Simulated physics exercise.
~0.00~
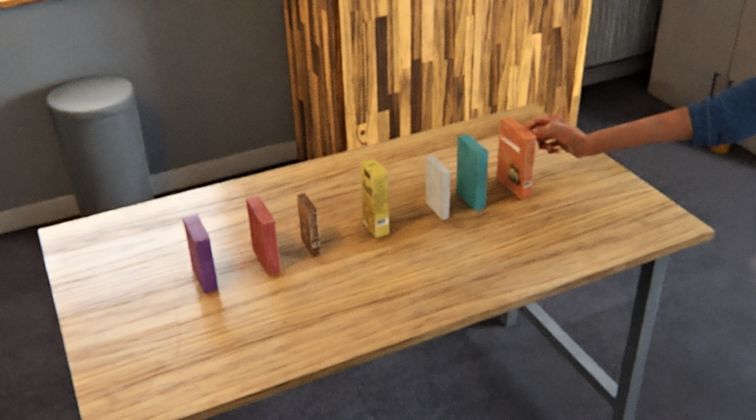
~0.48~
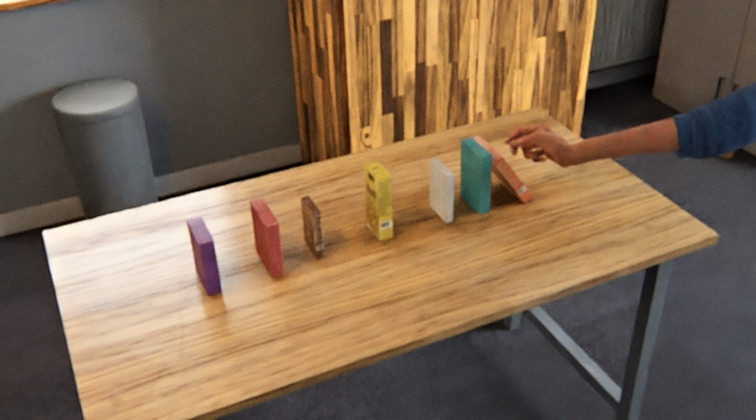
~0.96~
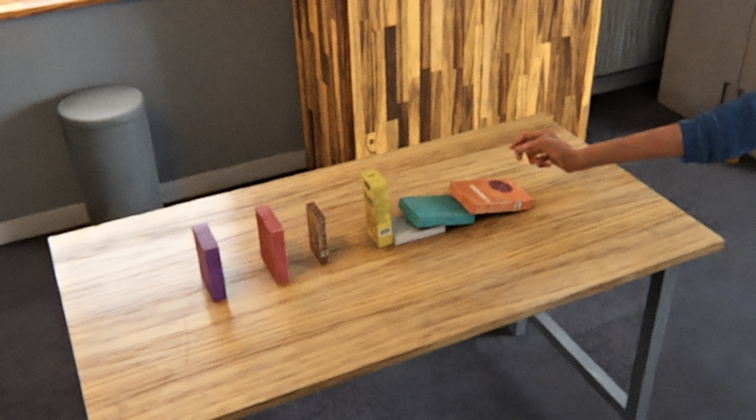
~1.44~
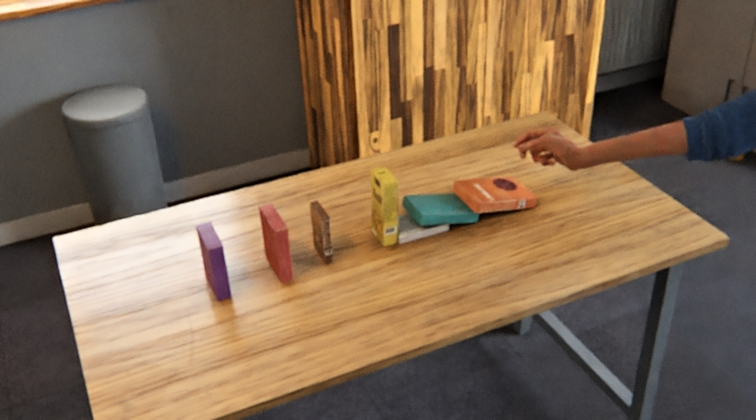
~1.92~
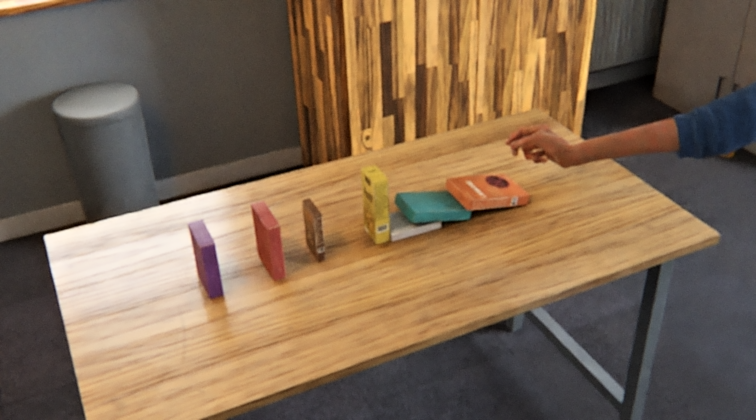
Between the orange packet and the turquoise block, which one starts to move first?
The orange packet starts to move first, tipping to the left while the turquoise block is still standing. The turquoise block goes over after that.
